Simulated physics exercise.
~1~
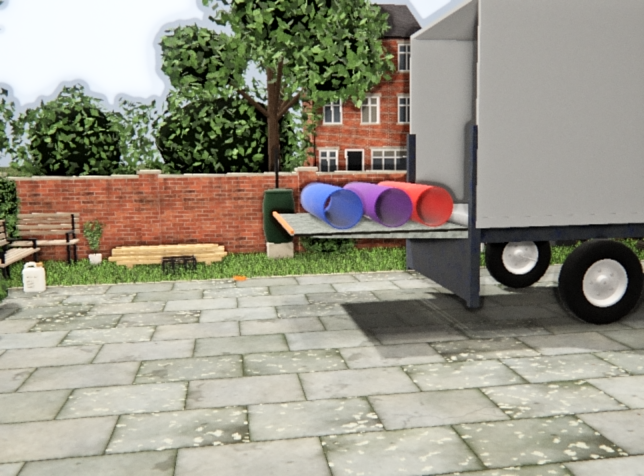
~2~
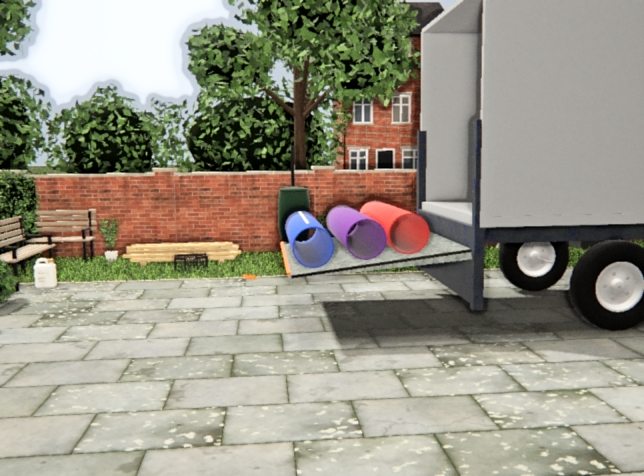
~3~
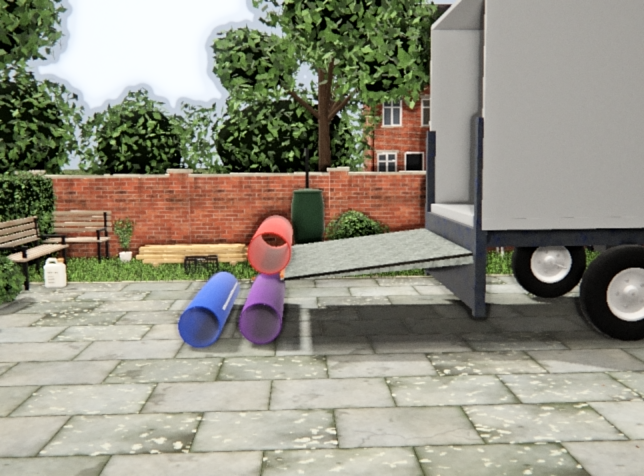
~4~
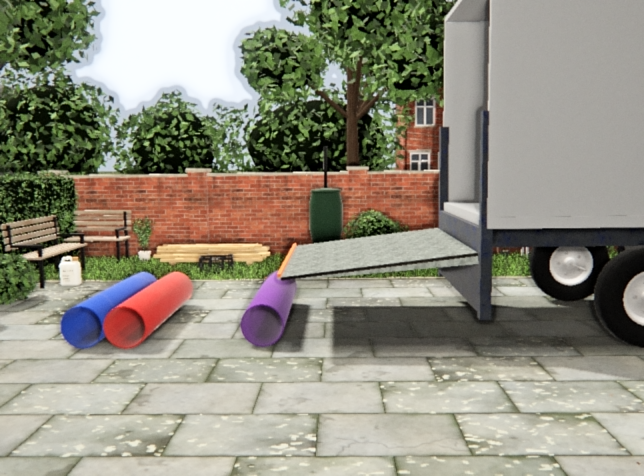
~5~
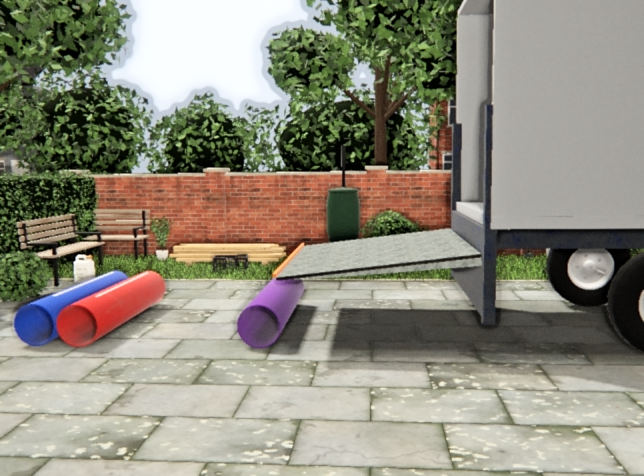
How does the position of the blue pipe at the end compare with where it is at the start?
At the start the blue pipe lies on the raised platform at the lorry's tail, to the left of the purple one. By the end it is on the paving at the far left, just beside the red pipe.
